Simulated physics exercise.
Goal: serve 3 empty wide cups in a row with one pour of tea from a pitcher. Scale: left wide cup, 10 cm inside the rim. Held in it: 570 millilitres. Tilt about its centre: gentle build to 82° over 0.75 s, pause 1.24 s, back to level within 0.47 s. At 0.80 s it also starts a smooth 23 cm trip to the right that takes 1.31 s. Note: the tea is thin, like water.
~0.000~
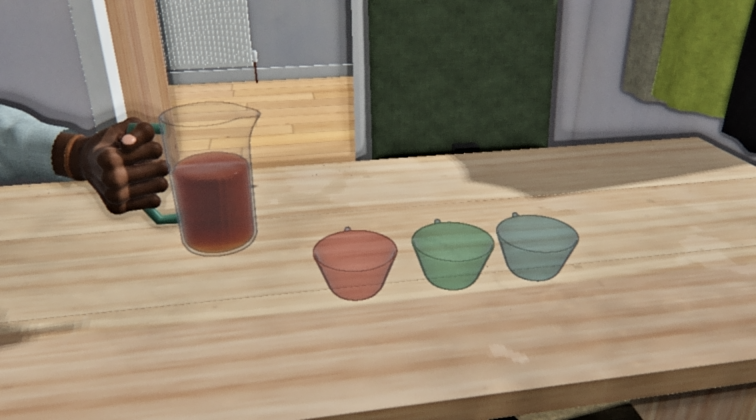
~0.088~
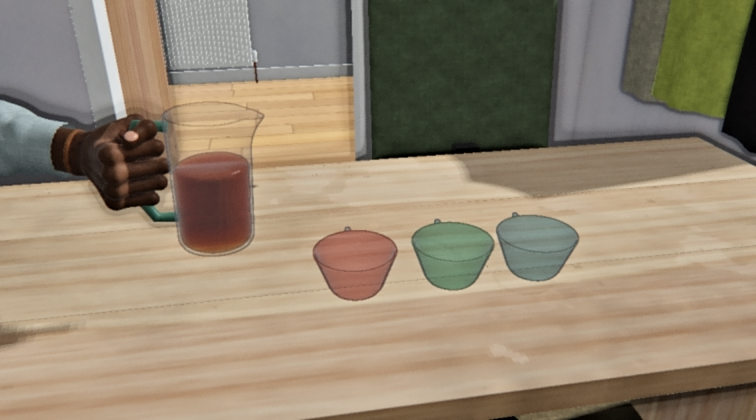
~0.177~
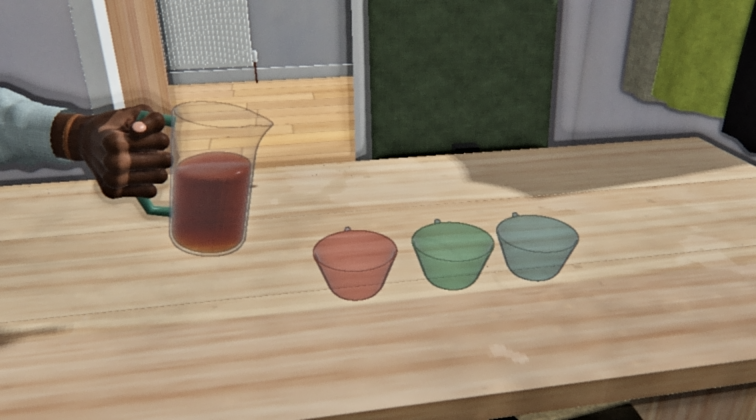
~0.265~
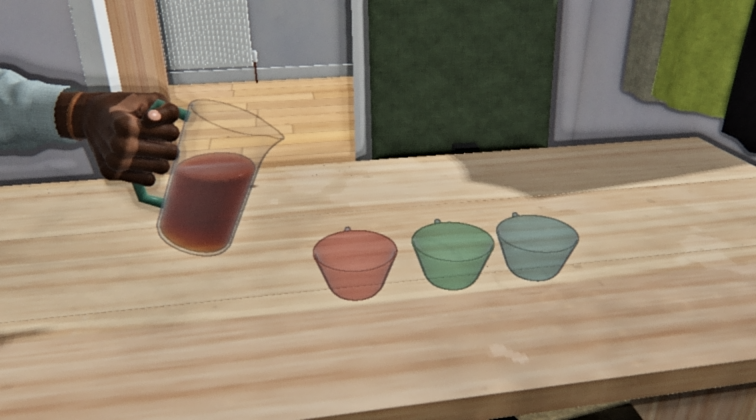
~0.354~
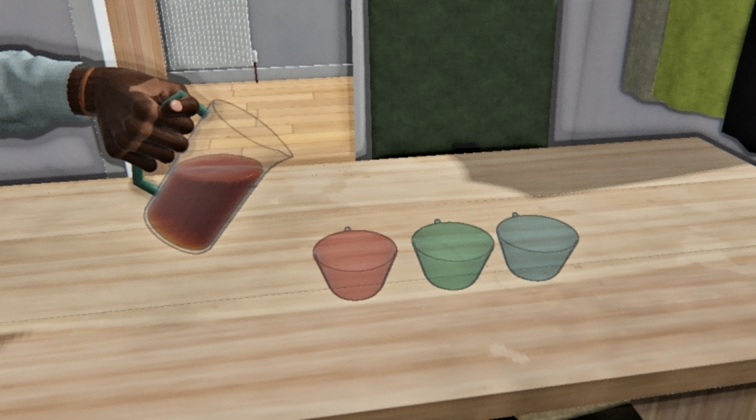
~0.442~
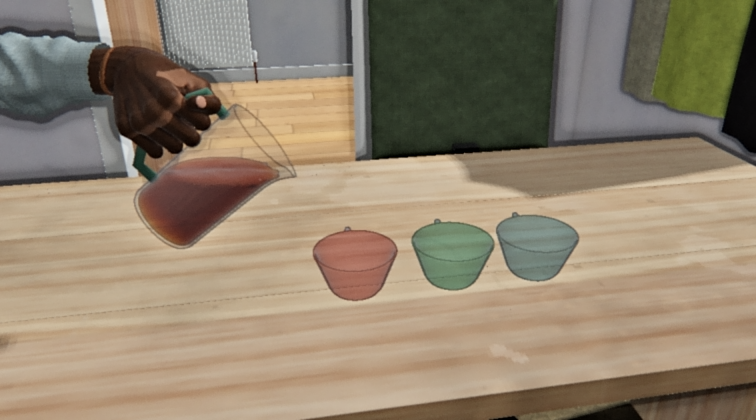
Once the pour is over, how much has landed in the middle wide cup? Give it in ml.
Something like 110 ml ends up there.
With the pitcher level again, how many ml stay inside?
Roughly 90 ml stays in it.
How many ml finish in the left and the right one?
About 200 ml in the left one and about 10 ml in the right one.
After 1.00 s the tilt is 82° and from the left they hold 115 ml, 15 ml, 0 ml, the pitcher 280 ml, and 10 ml is on the table.
After 1.42 s the tilt is 82° and from the left they hold 195 ml, 35 ml, 0 ml, the pitcher 195 ml, and 110 ml is on the table.
After 1.85 s the tilt is 82° and from the left they hold 195 ml, 100 ml, 0 ml, the pitcher 130 ml, and 130 ml is on the table.
After 2.32 s the tilt is 17° and from the left they hold 195 ml, 115 ml, 15 ml, the pitcher 95 ml, and 145 ml is on the table.
In the end from the left they hold 195 ml, 115 ml, 15 ml, the pitcher 95 ml, and 150 ml is on the table.
